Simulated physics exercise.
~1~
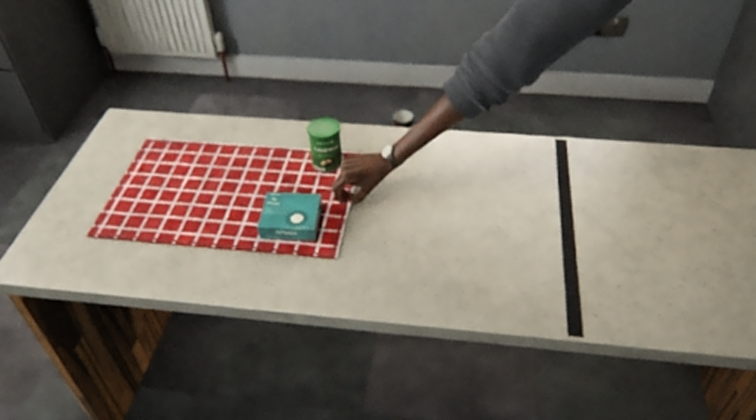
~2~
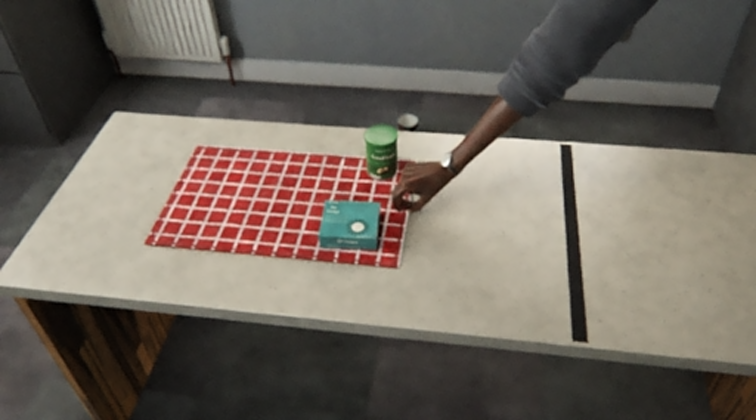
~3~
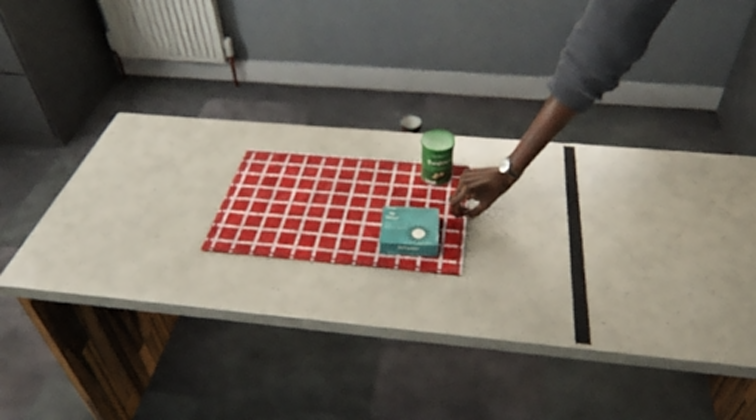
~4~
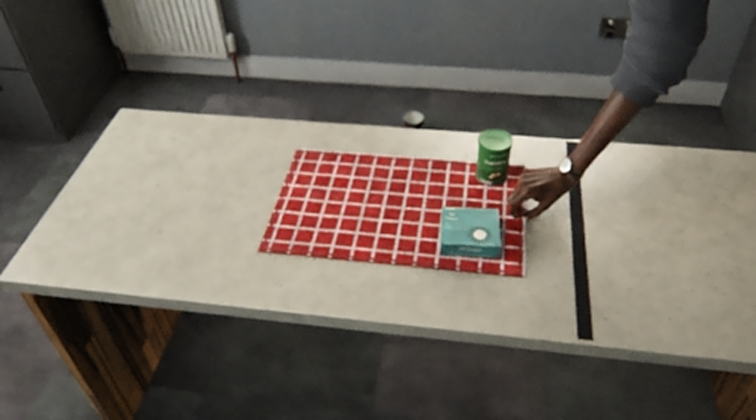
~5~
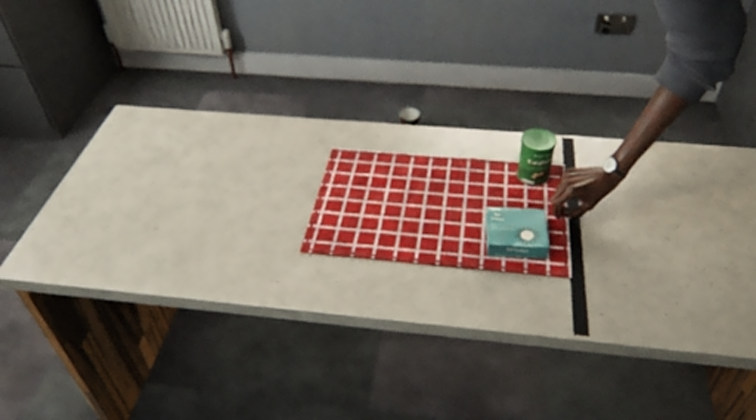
The clip opens on a pale desk with a strip of black tape across its right side and a red checked cloth lying to the left. A turquoise packet and an upright green tin sit near the cloth's right end, where a hand reaching in from the upper right grips the edge. The hand draws the cloth steadily rightward, and both items ride along with it. The cloth keeps sliding toward the tape, the tin still standing. It ends with the hem at the tape and the packet and tin both still on the cloth.
